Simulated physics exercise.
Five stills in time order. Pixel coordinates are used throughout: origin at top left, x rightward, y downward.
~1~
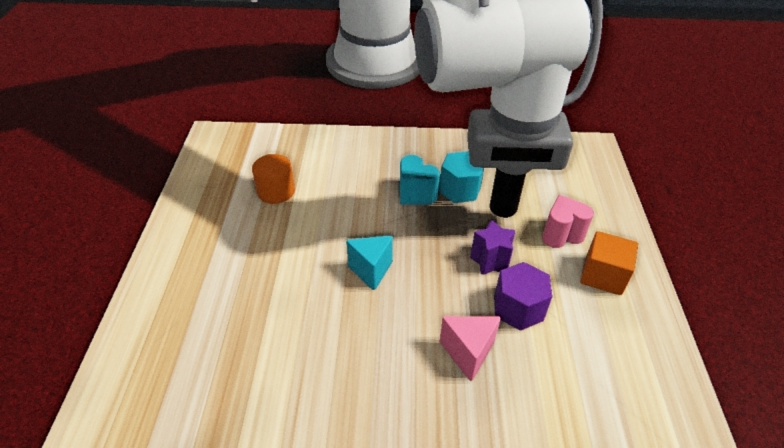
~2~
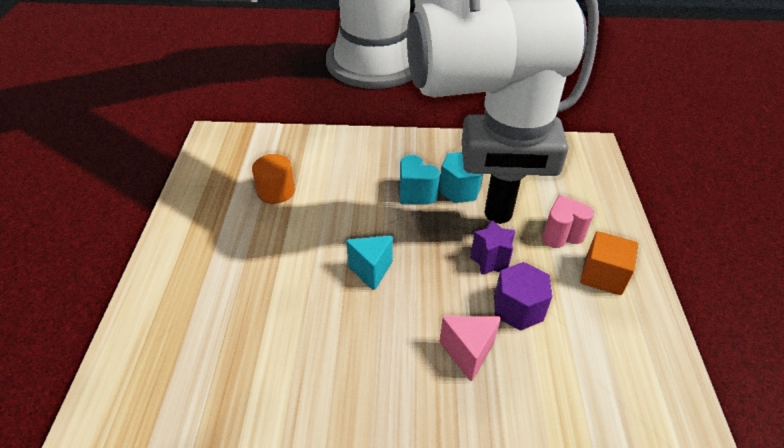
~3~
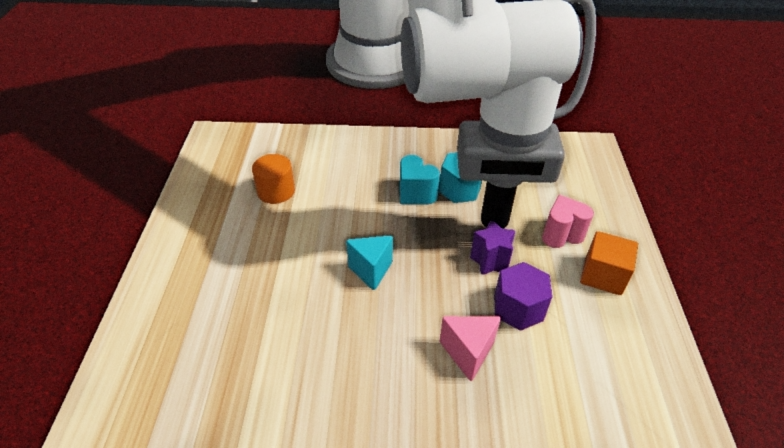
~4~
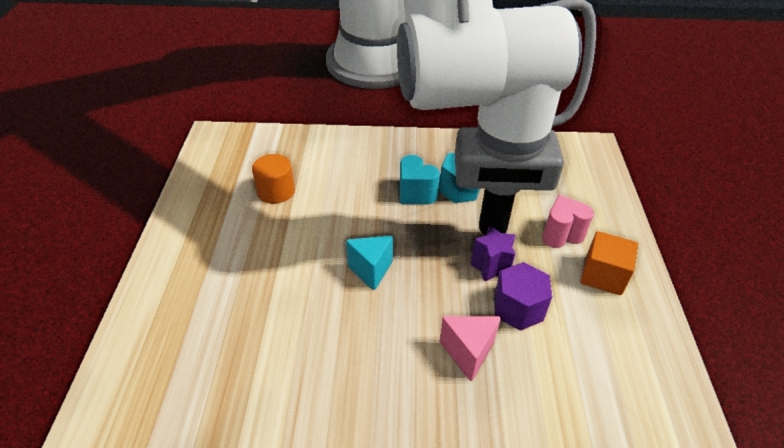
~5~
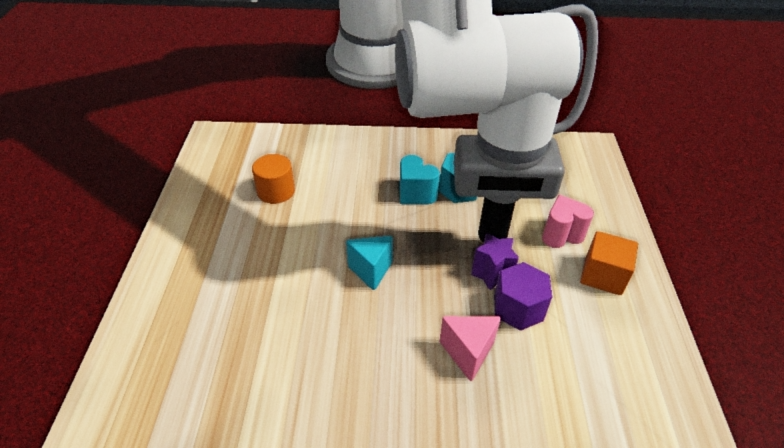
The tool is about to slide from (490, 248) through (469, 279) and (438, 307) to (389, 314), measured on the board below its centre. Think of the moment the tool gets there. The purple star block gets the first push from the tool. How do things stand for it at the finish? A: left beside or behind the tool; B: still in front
That would be A.
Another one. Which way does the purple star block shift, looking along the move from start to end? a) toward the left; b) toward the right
(a)
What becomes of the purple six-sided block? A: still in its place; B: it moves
My pick is B.
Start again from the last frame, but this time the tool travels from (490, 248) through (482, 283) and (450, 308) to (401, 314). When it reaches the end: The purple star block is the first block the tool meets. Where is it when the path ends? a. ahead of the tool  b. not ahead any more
Answer: B.
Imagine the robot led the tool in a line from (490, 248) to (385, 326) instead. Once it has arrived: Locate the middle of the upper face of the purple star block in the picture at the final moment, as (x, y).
I'd place it at (480, 269), taking the centre of its top.
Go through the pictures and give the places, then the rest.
Tip of the tool at (503, 209), middles of tops, turquoise triangular piece at (371, 246), purple star block at (496, 235), purple six-sided block at (526, 283), in the first picture.
Tool at (498, 215), nothing pushed, in the second picture.
Tool at (494, 222), nothing pushed, in the third picture.
Tool at (493, 229), purple star block at (497, 241), in the fourth picture.
Tool at (492, 237), turquoise triangular piece at (371, 246), purple star block at (498, 248), purple six-sided block at (526, 283), in the fifth picture.
What follows on the original path. One third of the way, tool at (471, 268); purple star block at (488, 279), turned 40° anticlockwise; purple six-sided block at (531, 293), turned 25° anticlockwise.
Two thirds of the way, tool at (439, 295); purple star block at (487, 290), turned 65° anticlockwise; purple six-sided block at (532, 294), turned 30° anticlockwise.
At the end, tool at (389, 303); turquoise triangular piece unmoved; purple star block at (487, 290), turned 65° anticlockwise; purple six-sided block at (532, 294), turned 30° anticlockwise.
